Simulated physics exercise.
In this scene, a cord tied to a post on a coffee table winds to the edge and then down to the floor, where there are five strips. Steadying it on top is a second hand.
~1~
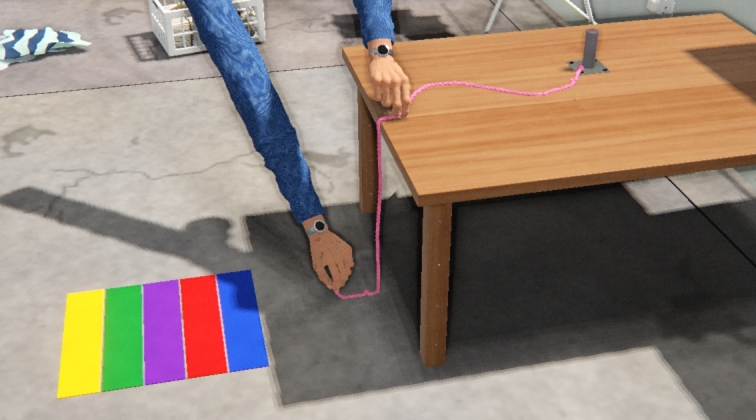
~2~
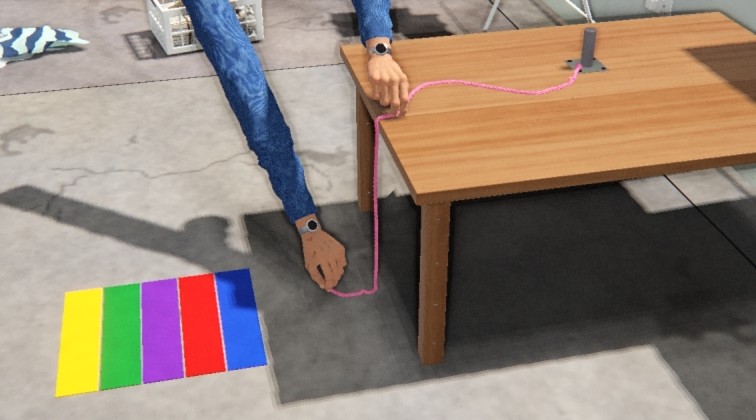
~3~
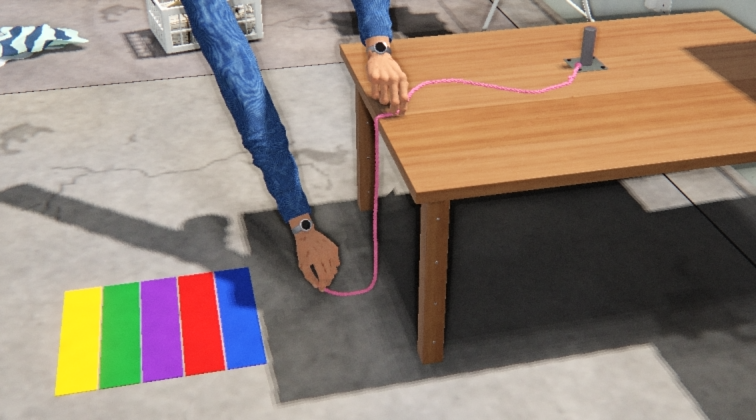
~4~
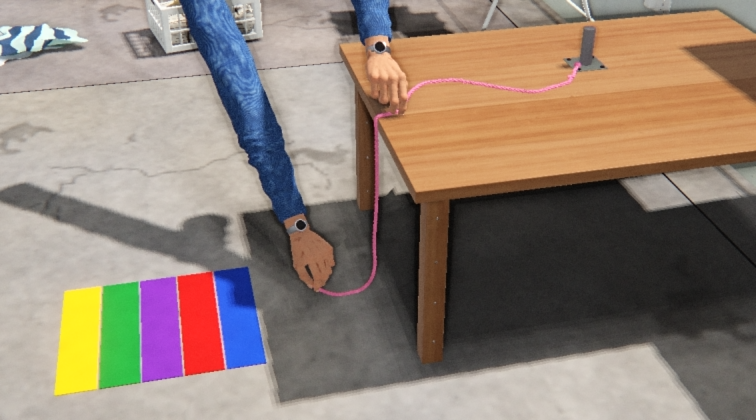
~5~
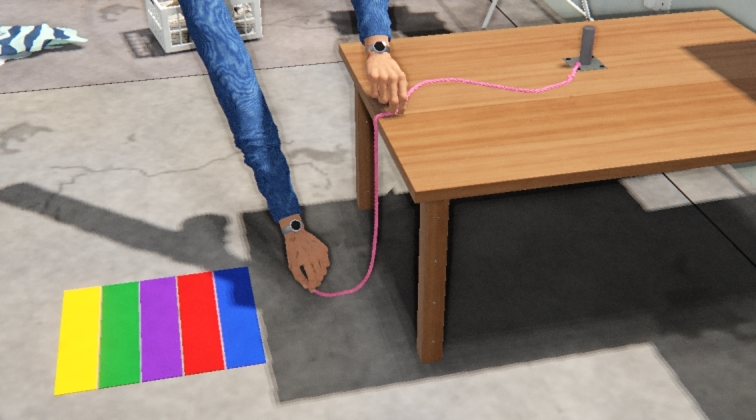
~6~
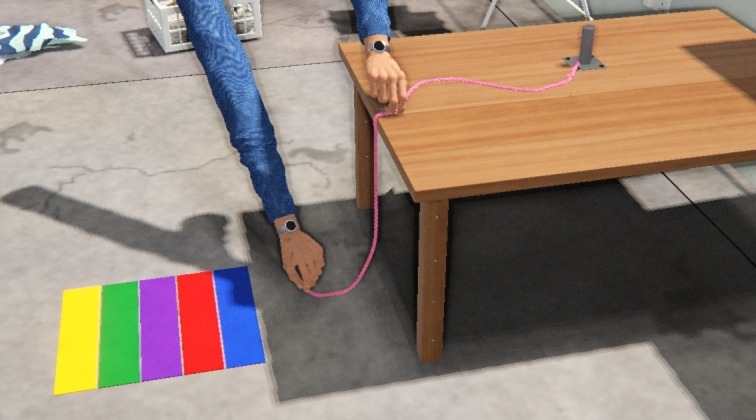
The loose end of a pink cord, held in one hand near the ground, moved slightly left toward five coloured strips, while another hand pressed the cord at the wooden table's edge.
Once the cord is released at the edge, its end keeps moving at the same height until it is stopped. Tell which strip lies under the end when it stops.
The green strip.
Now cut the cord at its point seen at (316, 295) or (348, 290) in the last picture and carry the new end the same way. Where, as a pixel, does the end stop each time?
About (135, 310) and (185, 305).
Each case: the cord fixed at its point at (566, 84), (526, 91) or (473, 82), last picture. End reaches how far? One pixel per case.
Approximately at (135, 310), at (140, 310) and at (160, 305), in that order.
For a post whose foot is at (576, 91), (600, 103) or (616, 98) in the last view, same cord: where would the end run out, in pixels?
Try by try, around (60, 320), (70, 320) and (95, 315).
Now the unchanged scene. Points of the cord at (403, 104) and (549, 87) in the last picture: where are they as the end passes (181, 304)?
They move to (365, 137) and (519, 80) respectively.
A little later, end near (181, 304); over red.
Next, end near (135, 311); over green.
When it is tight, end near (109, 315); over green. The green one.
